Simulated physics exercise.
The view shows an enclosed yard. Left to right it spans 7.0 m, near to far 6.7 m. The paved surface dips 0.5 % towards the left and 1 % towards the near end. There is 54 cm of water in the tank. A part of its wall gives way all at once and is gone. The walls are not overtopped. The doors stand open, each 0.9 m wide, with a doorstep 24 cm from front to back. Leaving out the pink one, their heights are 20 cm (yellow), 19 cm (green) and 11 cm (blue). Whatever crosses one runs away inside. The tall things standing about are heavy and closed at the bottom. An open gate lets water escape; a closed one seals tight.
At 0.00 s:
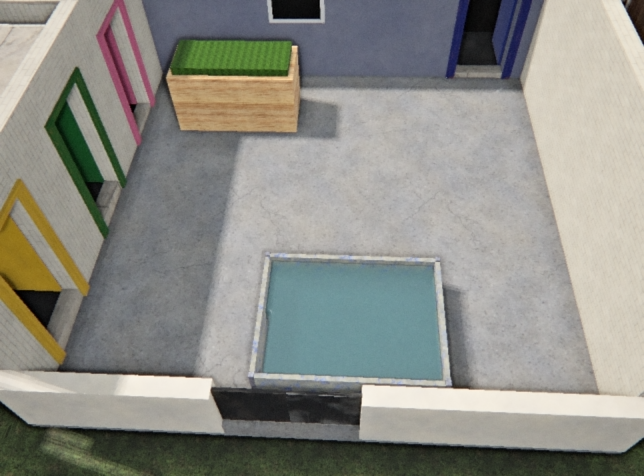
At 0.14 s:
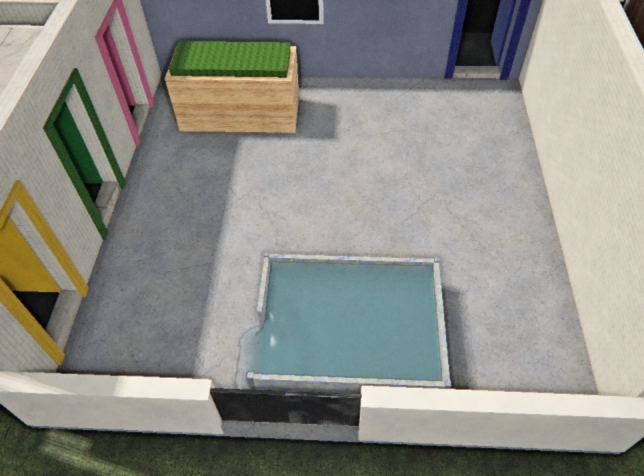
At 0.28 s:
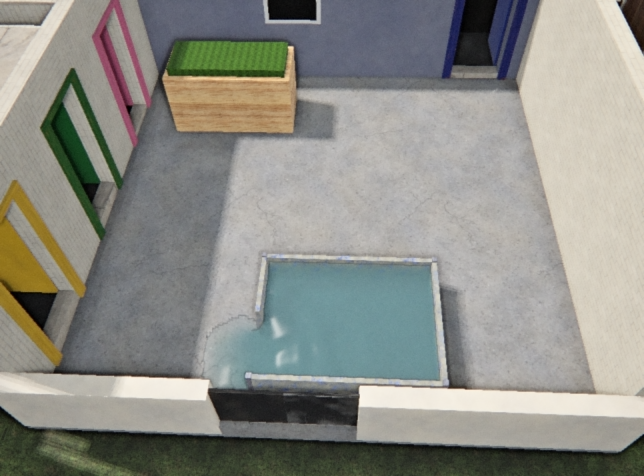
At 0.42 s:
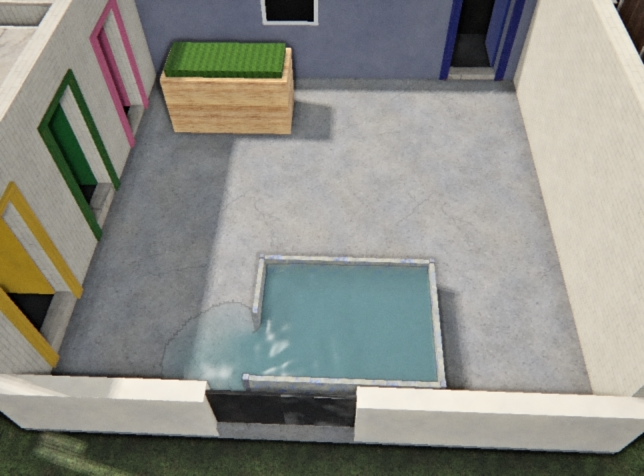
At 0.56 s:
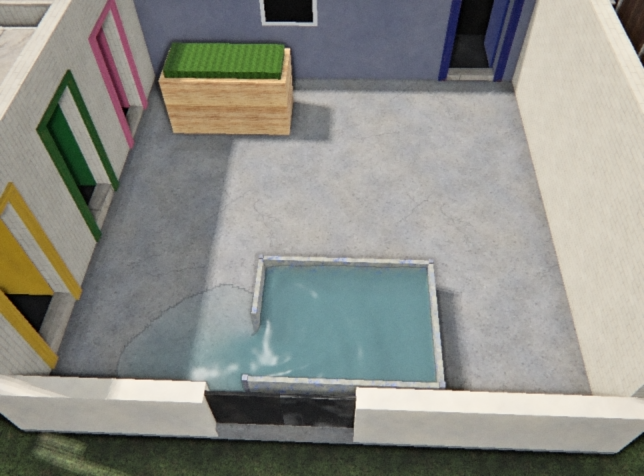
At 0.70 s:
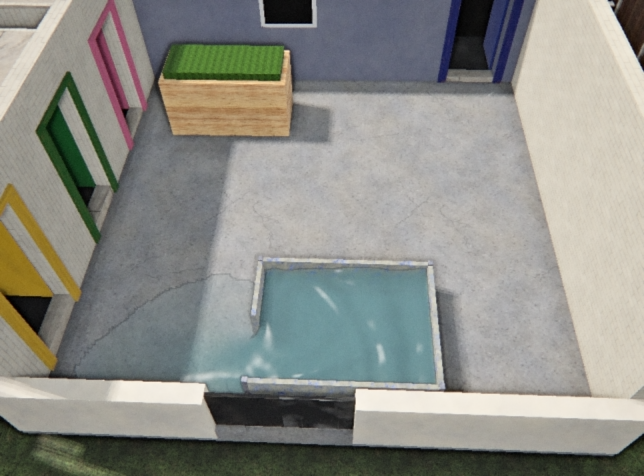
An enclosed paved yard with pale side walls and a blue-grey back wall is seen from high above its near side. Yellow, green and pink doorways line the left wall, a blue one stands at the back right, a wooden box topped with green sits back left, and a tank of blue-green water stands near the front. Part of the tank's left wall disappears, and water pours out, spreading leftward in a thin, widening sheet.
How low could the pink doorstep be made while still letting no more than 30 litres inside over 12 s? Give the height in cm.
It would have to be roughly 6.5 cm high.
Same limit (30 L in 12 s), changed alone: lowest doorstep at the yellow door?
Roughly 23 cm at yellow.
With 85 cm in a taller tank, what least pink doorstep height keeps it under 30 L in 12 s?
Some 10.0 cm.
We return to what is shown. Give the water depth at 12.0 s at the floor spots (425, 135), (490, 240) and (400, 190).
In that order: 3, 5 and 3 cm.
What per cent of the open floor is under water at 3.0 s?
About 20 per cent.
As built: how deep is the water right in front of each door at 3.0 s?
Depths in cm: Yellow 28, pink 0, green 11, blue 0.
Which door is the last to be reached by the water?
It is the blue one.
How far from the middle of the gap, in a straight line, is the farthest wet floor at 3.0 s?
Some 5.0 m out.
After 1.4 s water covers 10 % of the floor, deepest (38 cm) near (39, 406); it has not reached the pink door.
After 3.0 s water covers 20 % of the floor, deepest (30 cm) near (49, 379); it has not reached the pink door.
After 12.0 s water covers 95 % of the floor, deepest (9 cm) near (39, 406); 8 cm at the pink door, 7 litres in over its 9 cm doorstep.
At the pink door as built, the water arrived by 3.2 s and peaked near 10 cm at 8.0 s.
With a doorstep of 5 cm, 49 litres would have come in within the 12 s; with 7 cm, 22 litres. So under 30 litres takes about 6.5 cm.
